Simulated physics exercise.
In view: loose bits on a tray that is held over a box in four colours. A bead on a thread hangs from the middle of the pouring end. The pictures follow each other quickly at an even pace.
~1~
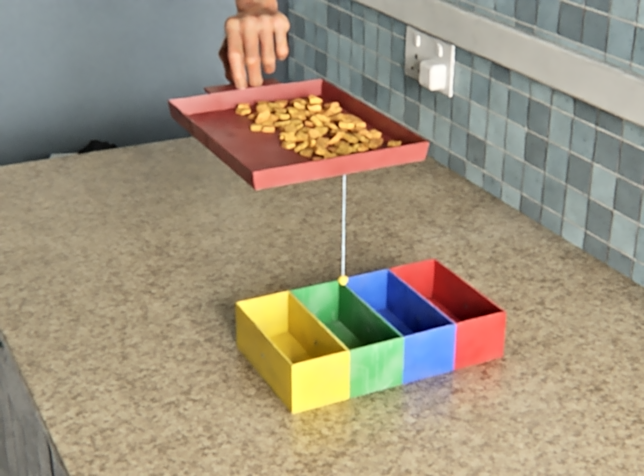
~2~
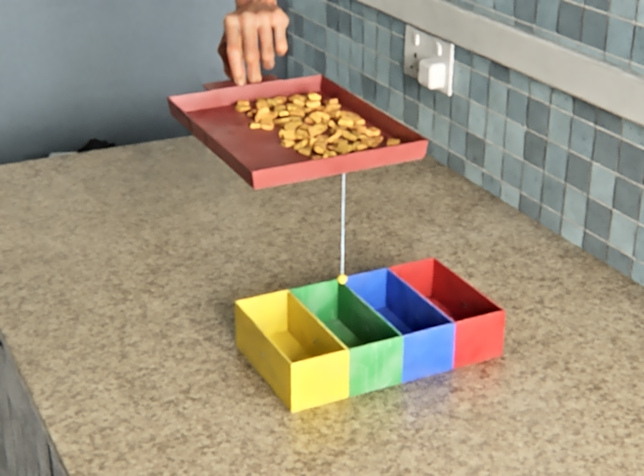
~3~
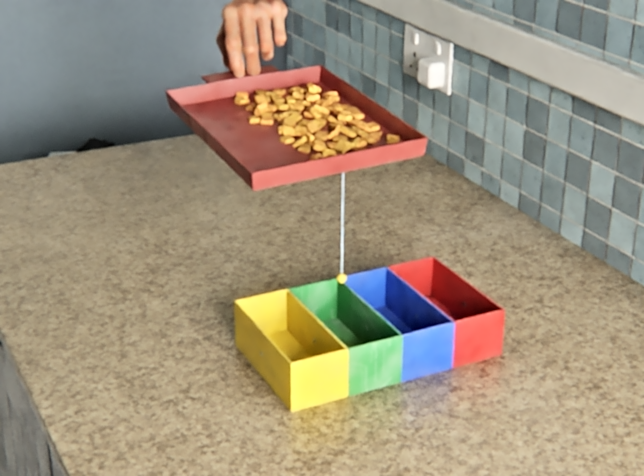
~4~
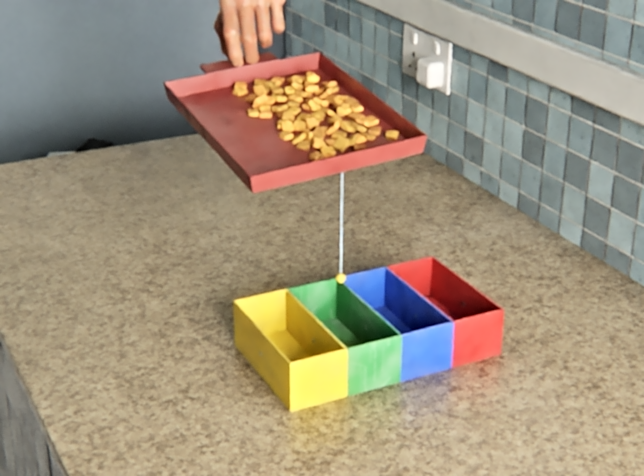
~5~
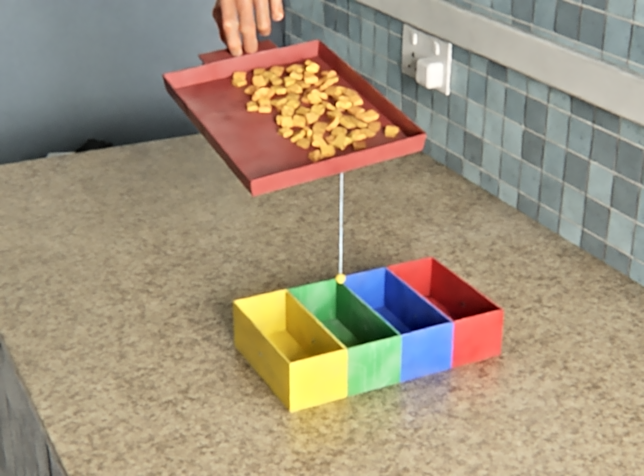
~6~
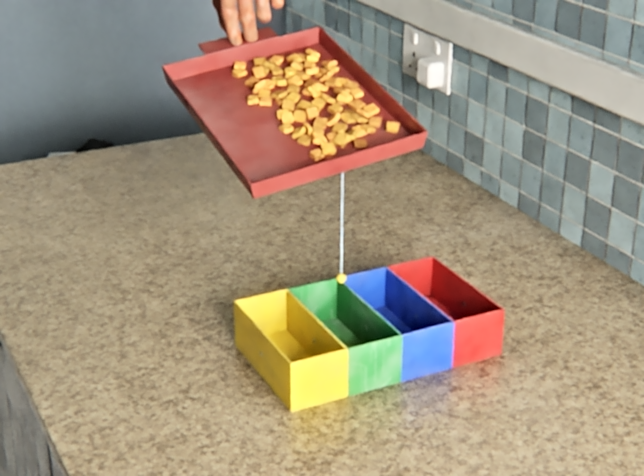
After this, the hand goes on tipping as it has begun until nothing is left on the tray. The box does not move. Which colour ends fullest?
It favours the yellow compartment.
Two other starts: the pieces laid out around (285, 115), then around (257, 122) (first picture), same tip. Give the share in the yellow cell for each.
Roughly 80 per cent, and 80 per cent.
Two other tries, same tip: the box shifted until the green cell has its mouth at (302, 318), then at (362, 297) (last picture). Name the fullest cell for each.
The first try: The green one. The second: The yellow one.
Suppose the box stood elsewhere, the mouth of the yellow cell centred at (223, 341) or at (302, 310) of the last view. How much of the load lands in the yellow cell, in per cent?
In turn 10 and 50 in a hundred.
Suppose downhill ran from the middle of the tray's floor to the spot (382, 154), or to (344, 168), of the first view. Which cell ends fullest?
One: Red. Two: The blue cell.
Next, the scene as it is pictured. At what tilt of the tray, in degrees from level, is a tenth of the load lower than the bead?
Near 70 degrees.
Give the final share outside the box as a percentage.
Close to 20 per cent.
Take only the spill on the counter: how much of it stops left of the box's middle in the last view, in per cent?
Roughly 100 in a hundred.
Shortly afterwards, tray tipped steeply; the whole lot on the tray.
Next, tray tipped right over; the bulk on the tray; a little in the yellow cell; a little falling or outside the box.
Some moments later, tray tipped past a quarter turn; near two thirds in the yellow cell; near a quarter in the green cell; a little falling or outside the box.
In the end, tray tipped past a quarter turn; near two thirds in the yellow cell; near a quarter in the green cell; none at all in the blue cell; none at all in the red cell; a little outside the box.
